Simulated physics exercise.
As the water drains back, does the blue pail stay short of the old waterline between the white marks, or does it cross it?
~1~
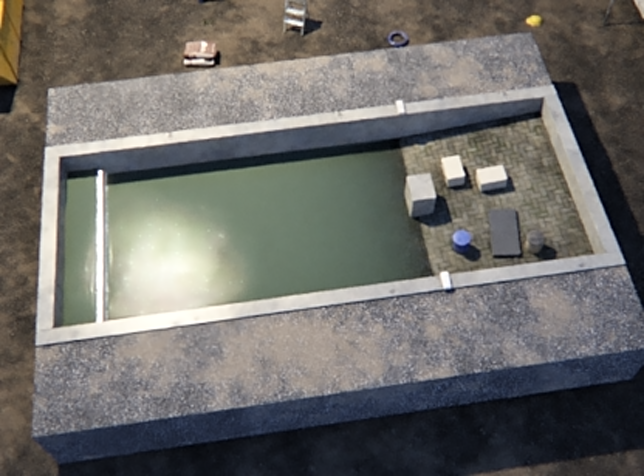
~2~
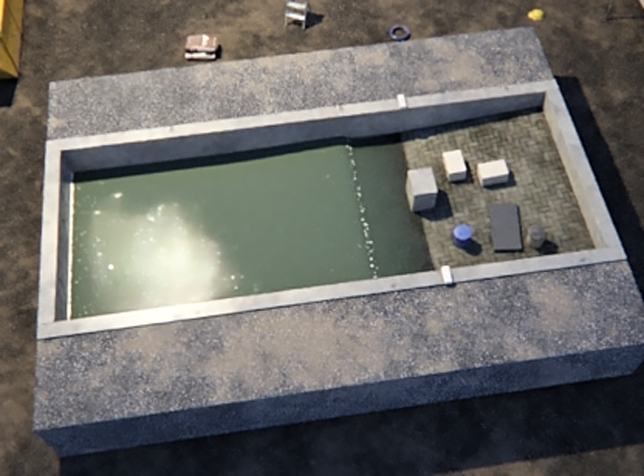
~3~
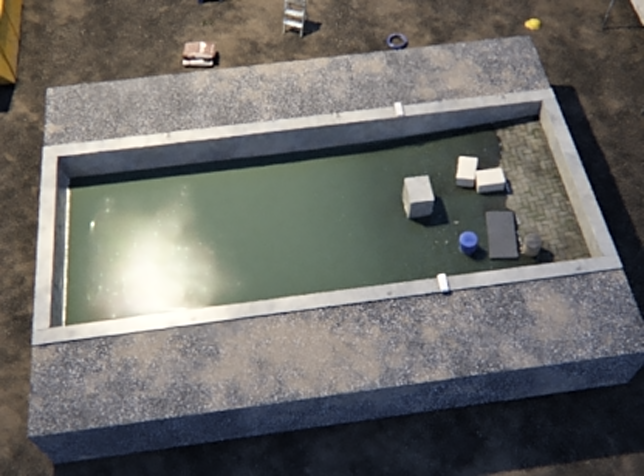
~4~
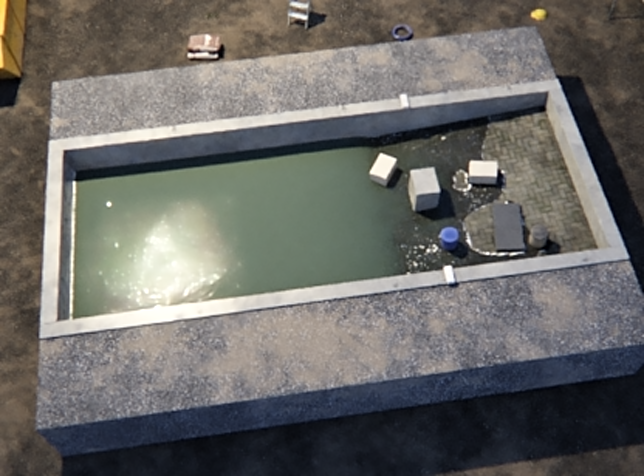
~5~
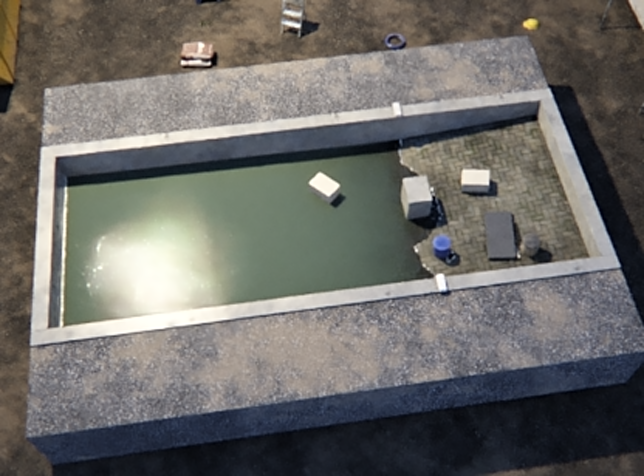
The blue pail stays short of the old waterline. It shifts a little toward the pool but ends up resting on the ramp, just to the right of the line between the white marks.
